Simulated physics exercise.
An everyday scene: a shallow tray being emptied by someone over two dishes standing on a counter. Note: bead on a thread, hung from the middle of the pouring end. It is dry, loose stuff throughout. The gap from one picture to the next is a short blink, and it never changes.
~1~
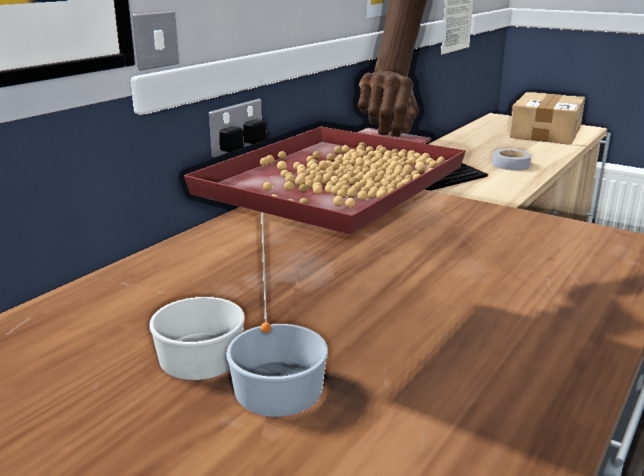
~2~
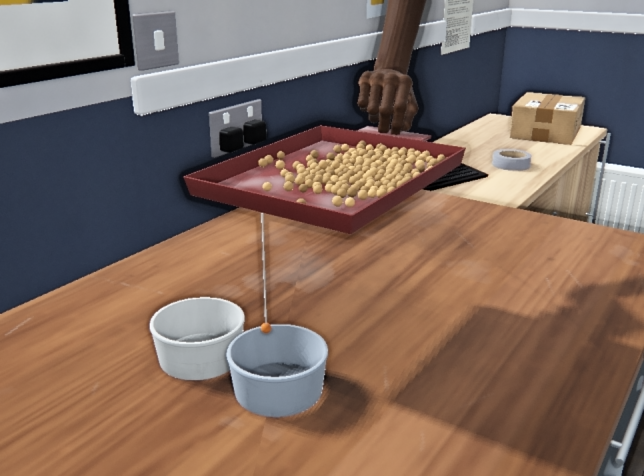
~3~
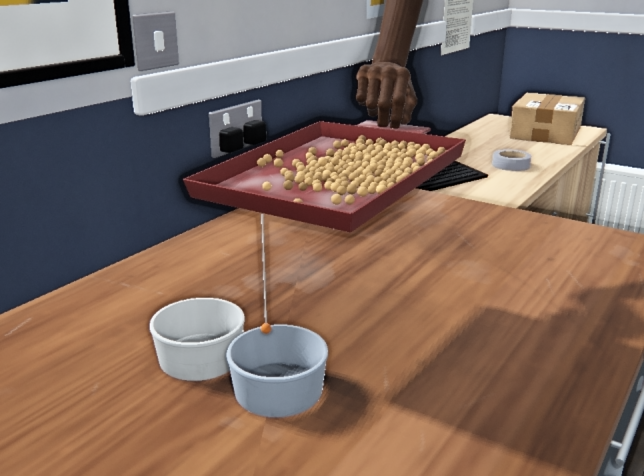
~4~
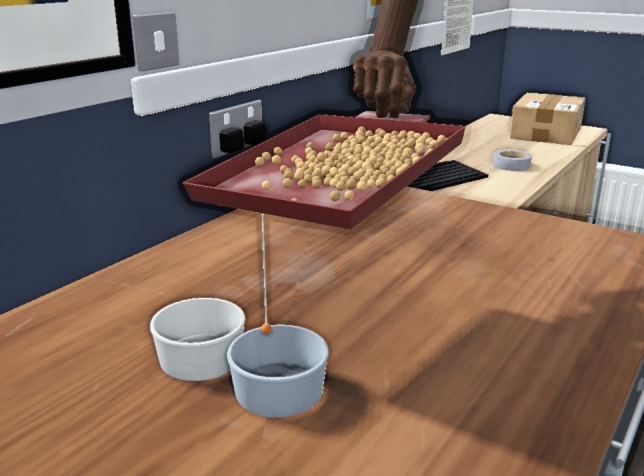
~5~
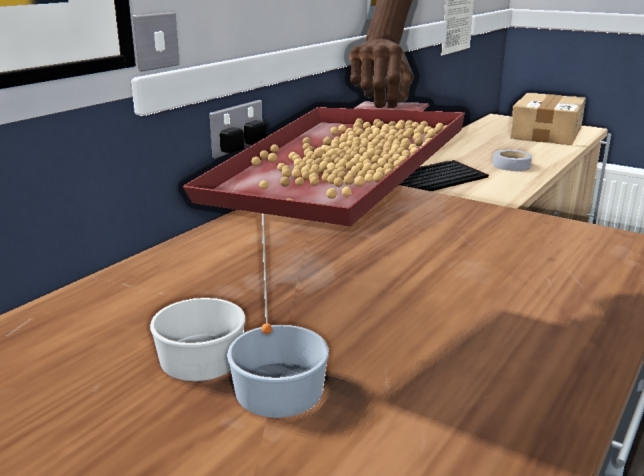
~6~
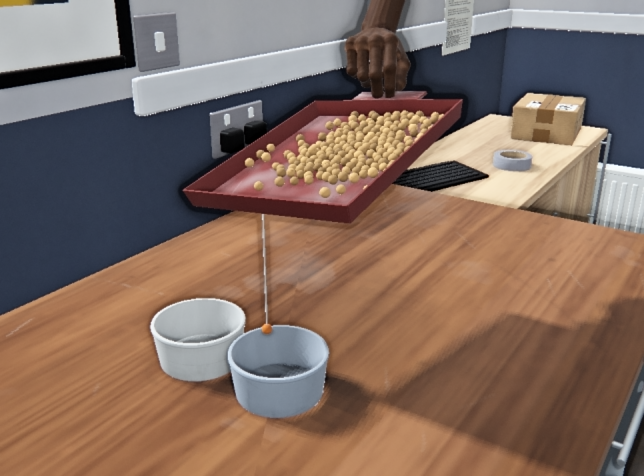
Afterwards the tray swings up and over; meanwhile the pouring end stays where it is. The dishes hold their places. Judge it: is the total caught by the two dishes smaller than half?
Well, most of the load lands in the dishes, as it turns out.
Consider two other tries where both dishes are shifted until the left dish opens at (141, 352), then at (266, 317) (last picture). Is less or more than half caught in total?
Taking the places in turn, it's shy of half and then shy of half.
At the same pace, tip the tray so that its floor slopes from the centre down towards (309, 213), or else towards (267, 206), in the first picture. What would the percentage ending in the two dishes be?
Well, 10 percent for one and then 20 percent for the other.
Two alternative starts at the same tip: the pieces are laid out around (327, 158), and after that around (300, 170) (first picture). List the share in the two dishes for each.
Roughly 90 and 90 percent, in that order.
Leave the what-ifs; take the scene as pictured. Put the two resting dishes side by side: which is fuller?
That is the left one.
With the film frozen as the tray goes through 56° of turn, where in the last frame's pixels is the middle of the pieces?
The load's middle is around (229, 188).
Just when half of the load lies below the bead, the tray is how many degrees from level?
Somewhere near 85°.
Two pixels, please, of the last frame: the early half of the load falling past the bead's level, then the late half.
First part (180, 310), rest (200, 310).
Just after the last frame, tray tipped steeply; the larger part on the tray; about a tenth in the left dish; about a tenth in the air.
A moment on, tray tipped right over; about a tenth on the tray; roughly two thirds in the left dish; about a tenth outside both; about a tenth in the air.
Further on, tray tipped past a quarter turn; almost all in the left dish; about a tenth outside both.
When it is over, tray tipped past a quarter turn; not one in the right dish; almost all in the left dish; about a tenth outside both.
